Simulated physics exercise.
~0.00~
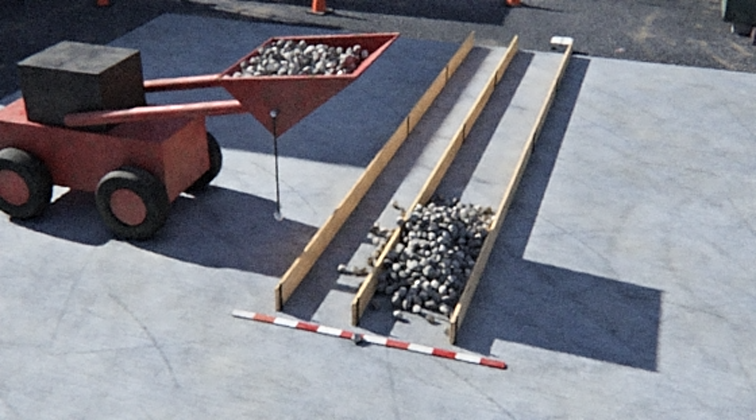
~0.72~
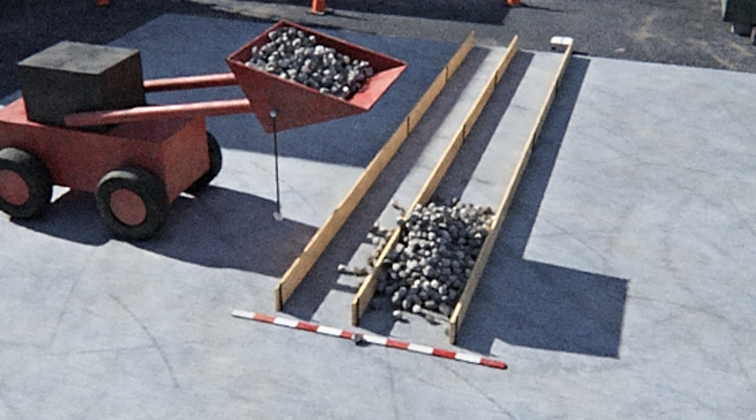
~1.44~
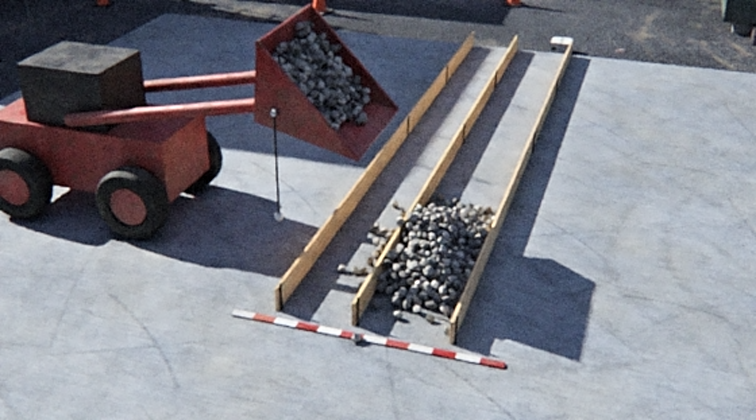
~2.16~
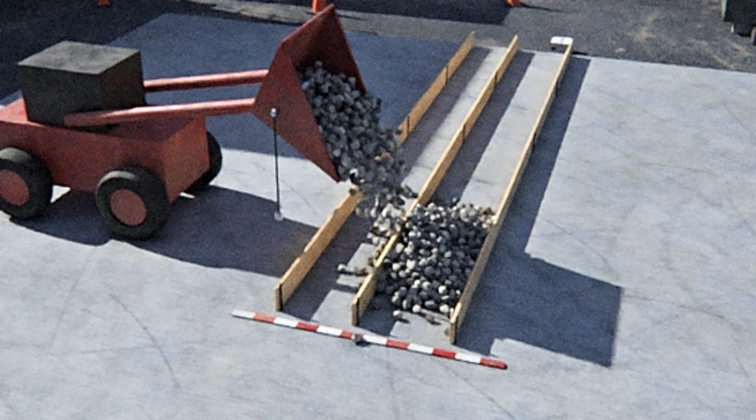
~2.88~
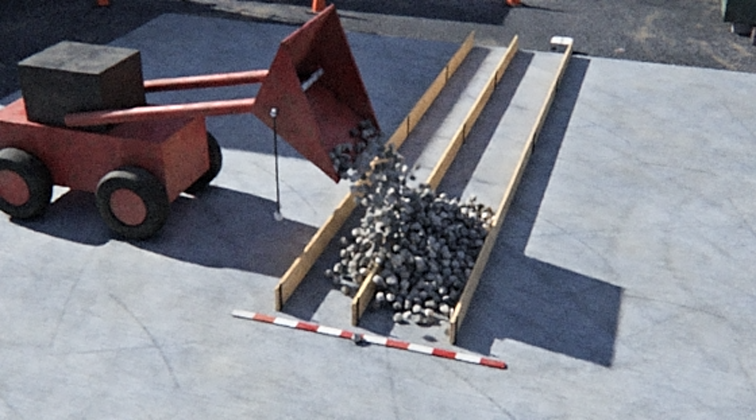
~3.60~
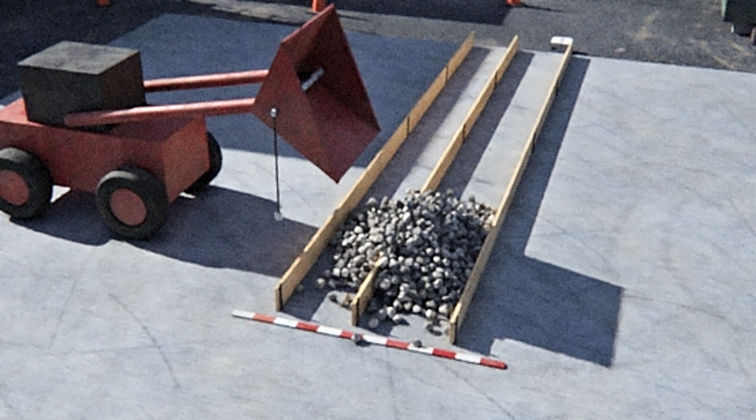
A red loader's raised bucket, full of grey stones, tips forward and down until the stones slide out onto an earlier pile between wooden planks, spreading over the middle plank into both bays; the emptied bucket stays tilted above the larger, settled heap.
